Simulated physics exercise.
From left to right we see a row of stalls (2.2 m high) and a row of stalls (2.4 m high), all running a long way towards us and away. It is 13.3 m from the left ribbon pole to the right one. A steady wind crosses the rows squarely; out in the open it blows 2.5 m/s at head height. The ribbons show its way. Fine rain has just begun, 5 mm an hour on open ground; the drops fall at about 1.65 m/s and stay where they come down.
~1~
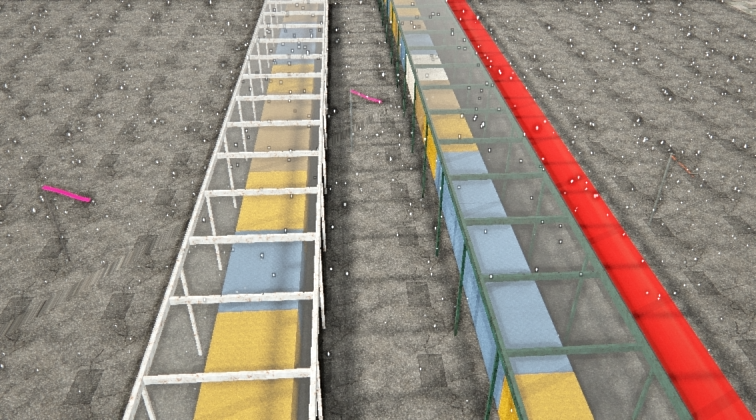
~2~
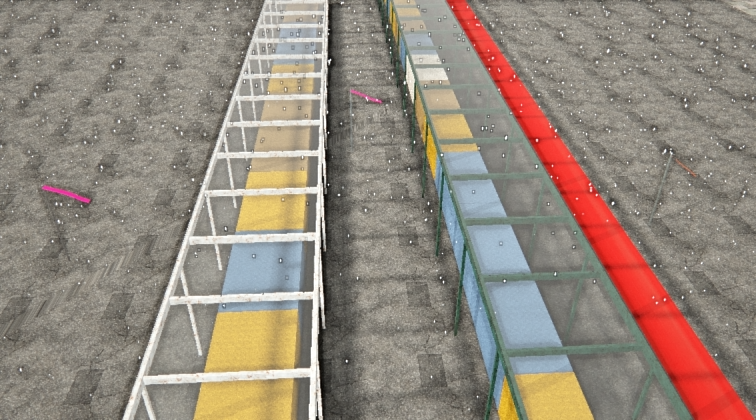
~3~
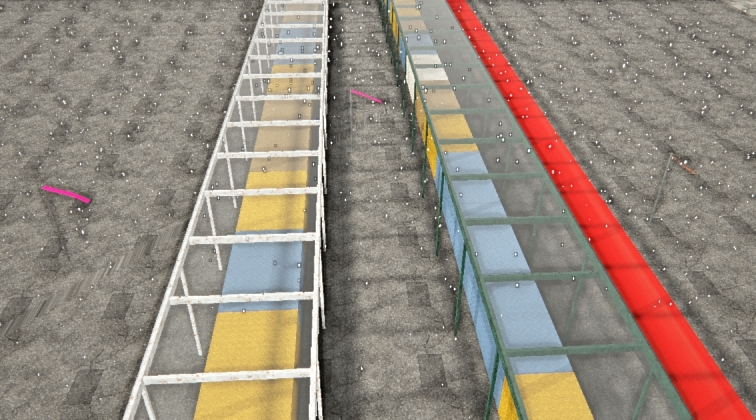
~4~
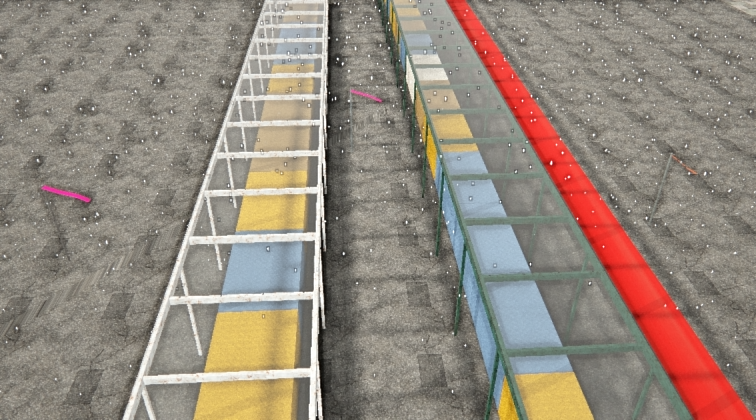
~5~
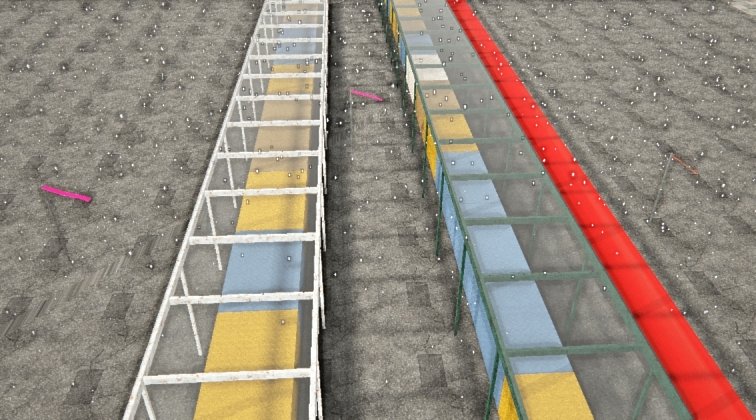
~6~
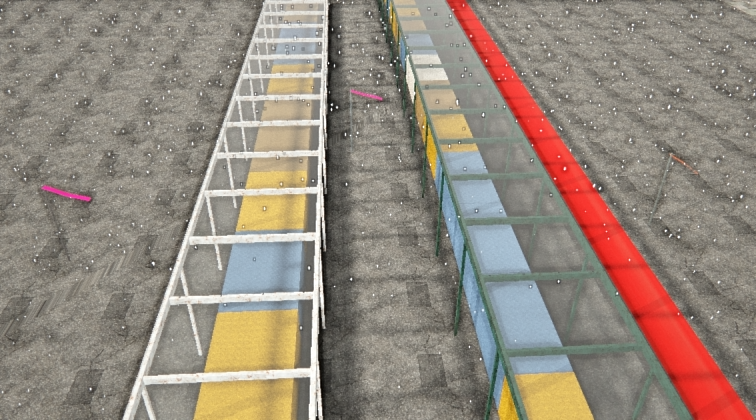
Two long rows of stalls stand still beside a red strip as fine rain falls.
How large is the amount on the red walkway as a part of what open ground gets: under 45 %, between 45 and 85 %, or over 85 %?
It gets from 45 to 85 % of the open amount.
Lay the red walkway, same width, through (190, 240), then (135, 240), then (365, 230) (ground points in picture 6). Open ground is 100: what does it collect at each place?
In turn about 100 %, 90 %, 0 %.
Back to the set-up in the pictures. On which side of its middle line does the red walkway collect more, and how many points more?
The right half, by about 45 points.
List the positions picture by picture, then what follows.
The left ribbon ends at (90, 200), leaning 70 degrees to the right, in the first frame.
The red one passes (599, 224), in the second frame.
The inner ribbon ends at (381, 102), leaning 70 degrees to the right, above the rows the drops slant 60 degrees from upright, towards the right and the top of the left row of stalls crosses (274, 121), in the third frame.
The left ribbon ends at (89, 201), leaning 65 degrees to the right and the red one passes (565, 172), in the fourth frame.
Above the rows the drops slant 60 degrees from upright, towards the right, in the fifth frame.
The inner ribbon ends at (382, 99), leaning 75 degrees to the right and the top of the left row of stalls crosses (274, 121), in the sixth frame.
After 10 minutes open ground has 0.8 mm and the red walkway 0.5 mm.
After 30 minutes open ground has 2.5 mm and the red walkway 1.5 mm.
After 60 minutes open ground has 5.0 mm and the red walkway 2.9 mm, so the red walkway has 58 % of the open amount; the left half of it has 37 %, the right half 80 %.
